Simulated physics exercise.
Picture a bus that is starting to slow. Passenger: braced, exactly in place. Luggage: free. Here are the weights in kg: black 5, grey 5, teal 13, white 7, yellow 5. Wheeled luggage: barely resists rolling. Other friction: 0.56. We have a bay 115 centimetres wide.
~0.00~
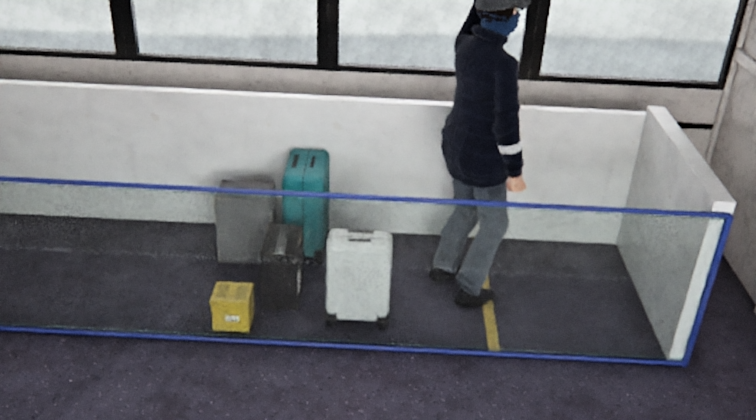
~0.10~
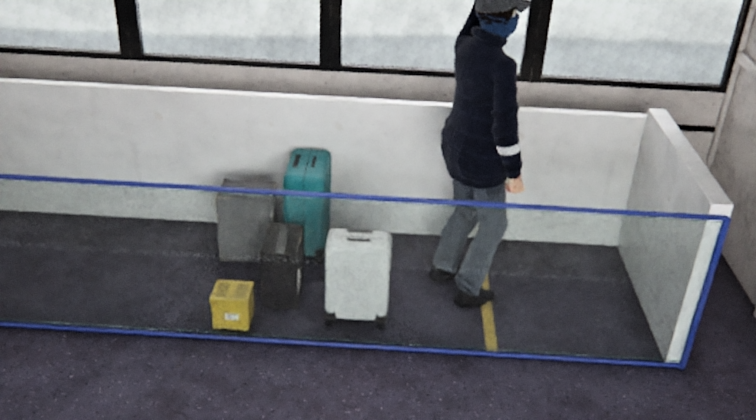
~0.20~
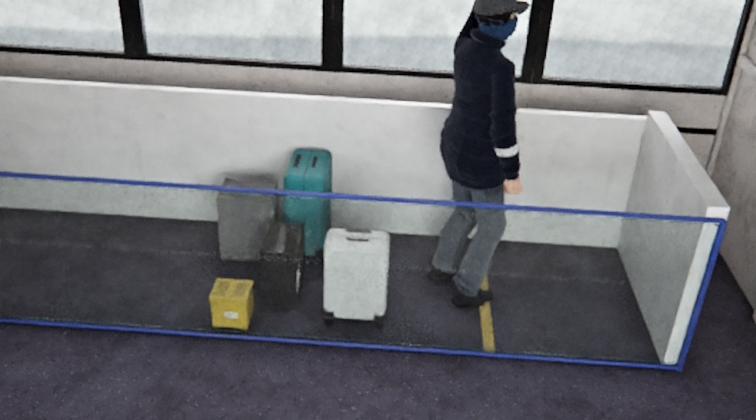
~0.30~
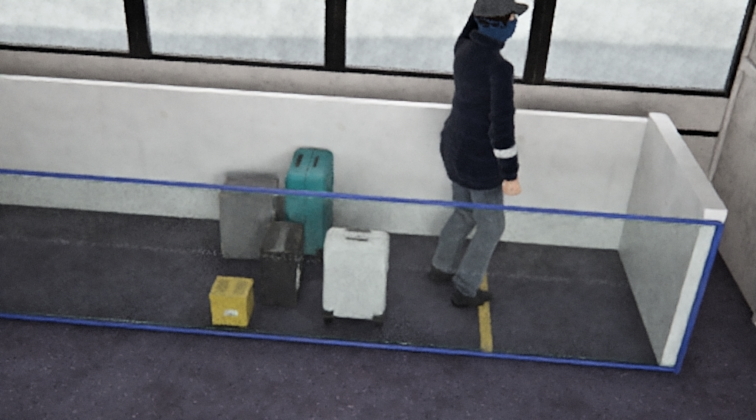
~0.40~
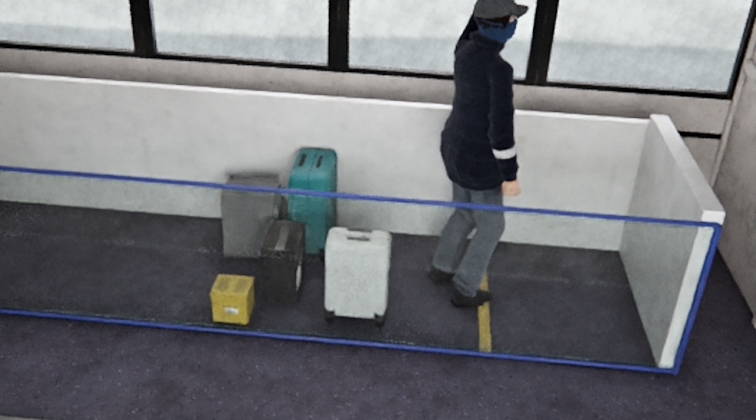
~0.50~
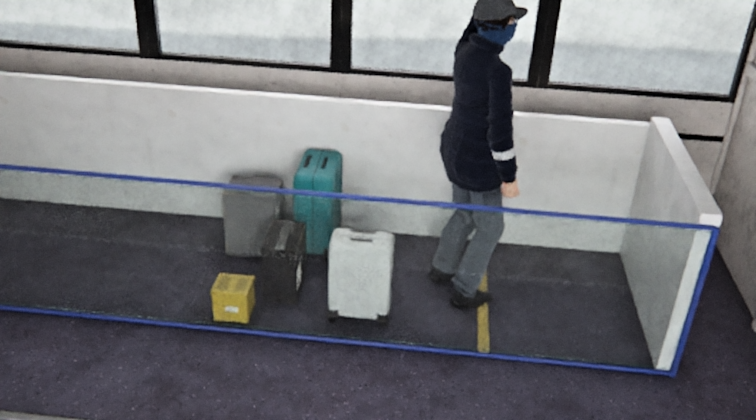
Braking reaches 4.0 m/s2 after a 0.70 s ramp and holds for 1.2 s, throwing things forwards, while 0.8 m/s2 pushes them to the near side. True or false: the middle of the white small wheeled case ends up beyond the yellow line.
True.
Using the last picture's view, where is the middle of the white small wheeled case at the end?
Somewhere close to (630, 316).
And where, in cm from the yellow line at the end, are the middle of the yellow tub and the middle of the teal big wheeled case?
Yellow tub 140 short, teal big wheeled case 80 past.
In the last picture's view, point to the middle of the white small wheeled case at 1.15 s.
It would be at about (506, 302) then.
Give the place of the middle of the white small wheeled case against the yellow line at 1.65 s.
It is around 75 cm beyond the mark.
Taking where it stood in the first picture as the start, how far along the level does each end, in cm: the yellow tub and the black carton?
Yellow tub about 0, black carton about 0.
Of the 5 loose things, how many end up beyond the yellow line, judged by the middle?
Altogether, 2.
After 0.75 s the white small wheeled case is 54 cm short of the yellow line, tilted 0°, near (388, 284) in the last picture's view.
After 1.15 s the white small wheeled case is 9 cm past the yellow line, tilted 0°, near (506, 302) in the last picture's view.
After 1.65 s the white small wheeled case is 73 cm past the yellow line, tilted 0°, near (630, 316) in the last picture's view.
When all is still (2.7 s), black carton stops short of the yellow line; grey pack stops short of the yellow line; teal big wheeled case crosses the yellow line; white small wheeled case crosses the yellow line; yellow tub stops short of the yellow line.
